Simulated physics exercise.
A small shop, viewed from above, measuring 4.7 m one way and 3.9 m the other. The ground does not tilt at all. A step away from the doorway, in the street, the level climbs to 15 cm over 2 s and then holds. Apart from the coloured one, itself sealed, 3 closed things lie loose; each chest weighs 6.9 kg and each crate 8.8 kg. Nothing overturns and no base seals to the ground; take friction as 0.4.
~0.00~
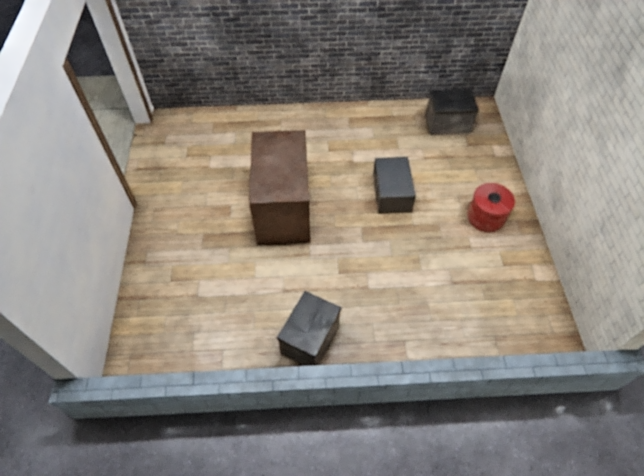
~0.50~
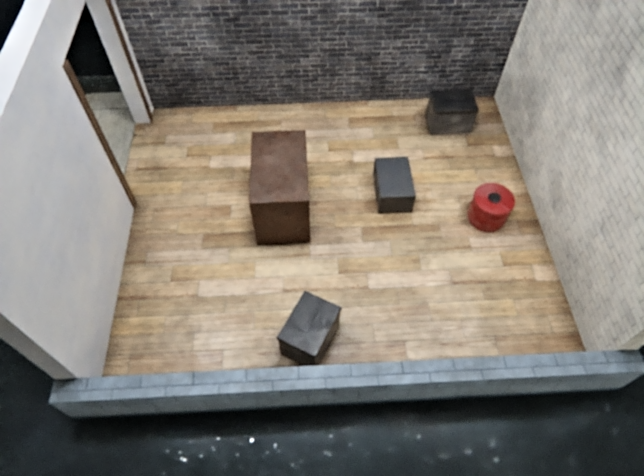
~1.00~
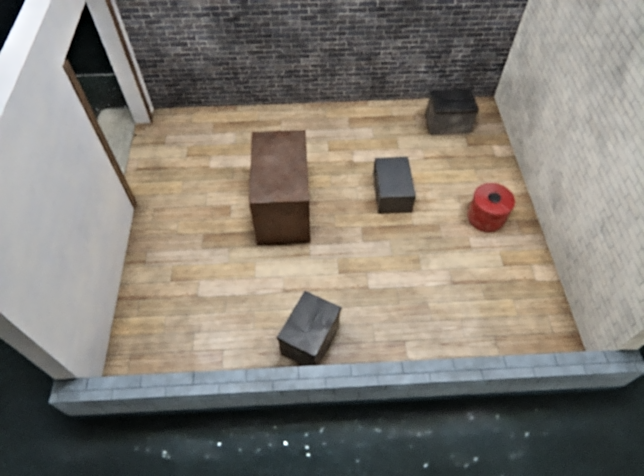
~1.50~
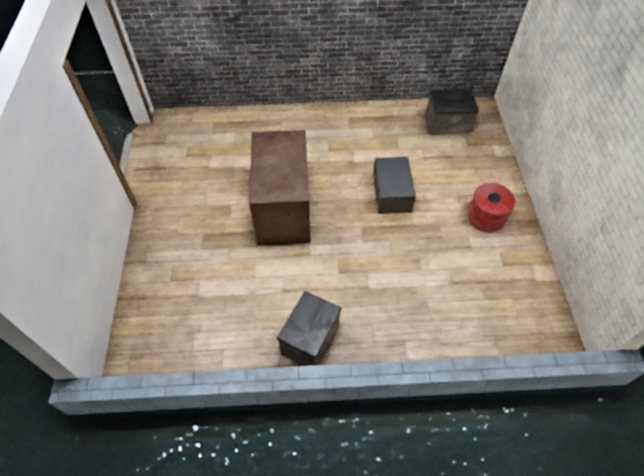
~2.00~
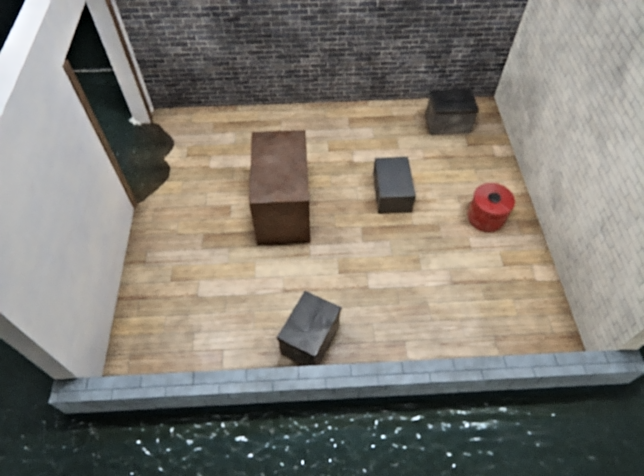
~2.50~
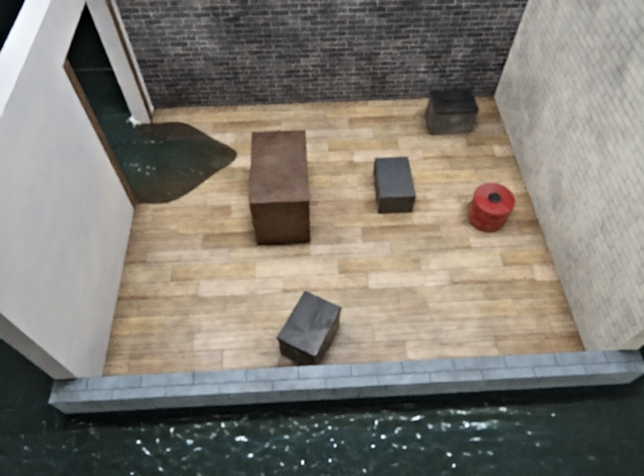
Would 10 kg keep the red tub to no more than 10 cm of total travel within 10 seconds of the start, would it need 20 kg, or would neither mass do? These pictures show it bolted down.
Most likely it will manage with only the heavier mass.
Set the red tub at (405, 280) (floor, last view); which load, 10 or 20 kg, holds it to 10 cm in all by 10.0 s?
Result: Both pass.
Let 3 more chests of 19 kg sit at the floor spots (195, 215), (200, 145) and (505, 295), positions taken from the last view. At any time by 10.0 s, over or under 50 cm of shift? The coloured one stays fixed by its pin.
First: Inside the limit; second: Beyond the limit; third: Inside the limit.
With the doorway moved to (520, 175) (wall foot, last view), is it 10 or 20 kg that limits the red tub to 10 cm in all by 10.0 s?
Then only the heavier mass works.
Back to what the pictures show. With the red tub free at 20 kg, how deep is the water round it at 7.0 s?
3 cm, roughly.
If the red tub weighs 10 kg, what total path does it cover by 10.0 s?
I'd say roughly 40 centimetres in all.
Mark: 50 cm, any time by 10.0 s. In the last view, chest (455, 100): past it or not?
That one is beyond half a metre, as it turns out.
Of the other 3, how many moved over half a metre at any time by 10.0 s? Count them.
My count gives 1.
After 3.5 s the red tub would be 0 cm from its start with 10 kg and 0 cm from its start with 20 kg; 0 cm of water round it then.
After 4.5 s the red tub would be 0 cm from its start with 10 kg and 0 cm from its start with 20 kg; 0 cm of water round it then.
After 7.0 s the red tub would be 0 cm from its start with 10 kg and 0 cm from its start with 20 kg; 3 cm of water round it then.
After 10.0 s the red tub would be 40 cm from its start with 10 kg and 1 cm from its start with 20 kg; 5 cm of water round it then.
